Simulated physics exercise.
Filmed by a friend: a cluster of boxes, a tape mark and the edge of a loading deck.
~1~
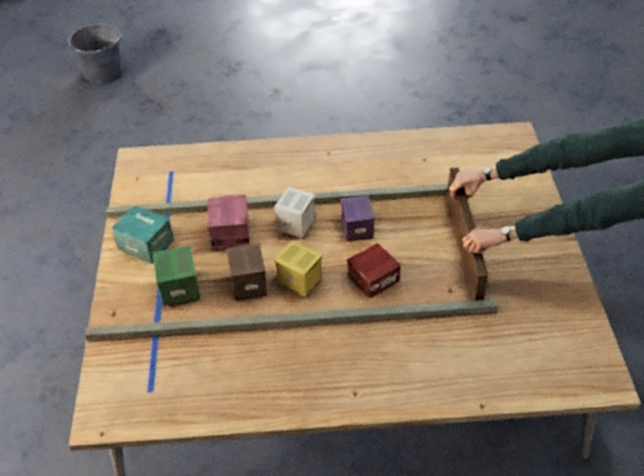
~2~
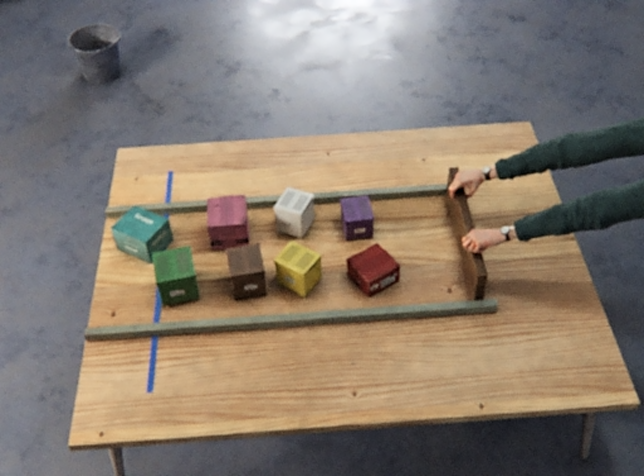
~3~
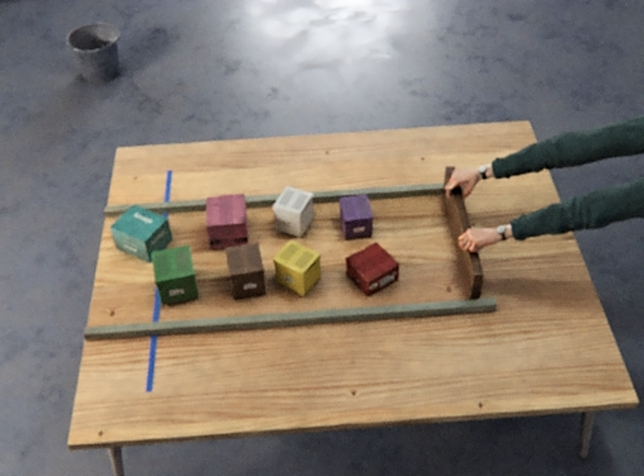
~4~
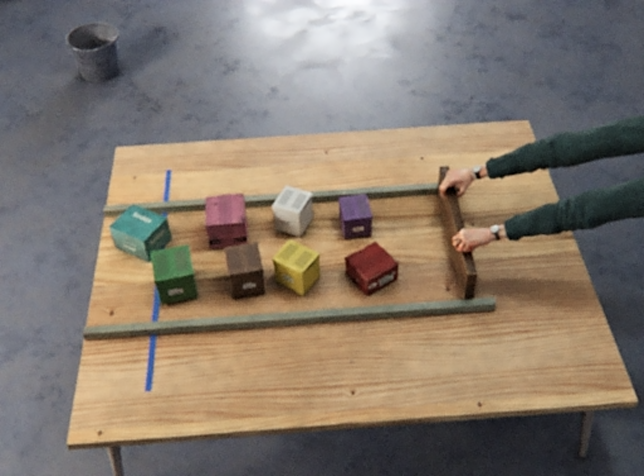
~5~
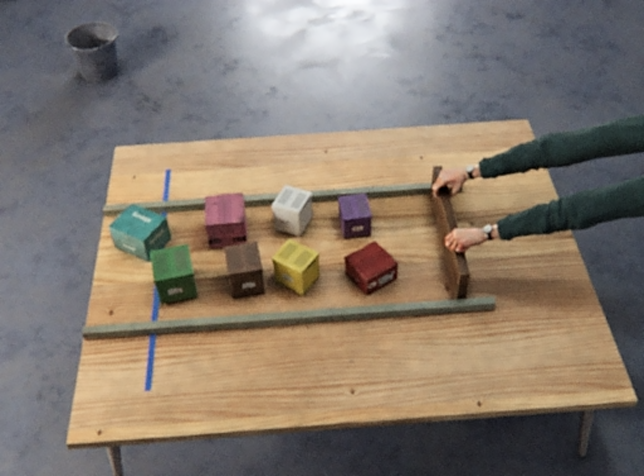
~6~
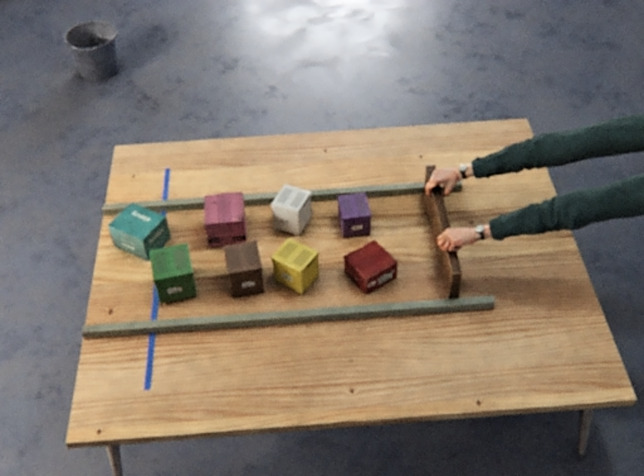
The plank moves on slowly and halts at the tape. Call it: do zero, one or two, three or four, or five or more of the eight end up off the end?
Three or four end up off it.
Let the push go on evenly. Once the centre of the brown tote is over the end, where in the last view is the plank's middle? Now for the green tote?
The middle is at (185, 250) when it's the brown tote, and at (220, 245) when it's the green tote.
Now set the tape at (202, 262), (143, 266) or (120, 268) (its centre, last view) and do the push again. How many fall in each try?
Try by try, 2, 5 and 6.
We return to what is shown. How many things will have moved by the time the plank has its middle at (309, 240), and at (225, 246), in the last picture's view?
Answer - first 5, then 8.
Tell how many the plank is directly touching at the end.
It's 2 of them.
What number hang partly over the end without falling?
I'd say 1 of them.
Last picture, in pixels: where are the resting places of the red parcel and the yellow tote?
In the last picture they sit at about (136, 275) and about (95, 287).
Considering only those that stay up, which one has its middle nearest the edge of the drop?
It would be the yellow tote.
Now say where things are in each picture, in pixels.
In the first picture, turquoise box (143, 234); green tote (177, 277); pink box (229, 222); plank (466, 233); tape (162, 268).
In the second picture, green tote (176, 277); white tote (295, 214).
In the third picture, pink box (228, 221); red parcel (372, 269).
In the fourth picture, turquoise box (141, 233); brown tote (245, 271).
In the fifth picture, green tote (174, 275); plank (449, 231).
In the sixth picture, turquoise box (140, 232); green tote (174, 274); pink box (226, 219); plank (441, 231); tape (159, 265).
Early on, none off yet; turquoise box at rest near (140, 232); green tote at rest near (174, 274); pink box at rest near (226, 219).
A while later, none off yet; turquoise box travelled a little near (127, 233); green tote travelled about its own width near (125, 277); pink box travelled about its own width near (176, 223).
Finally, the number that fall off is three or four; lost, brown tote, pink box, green tote and turquoise box.
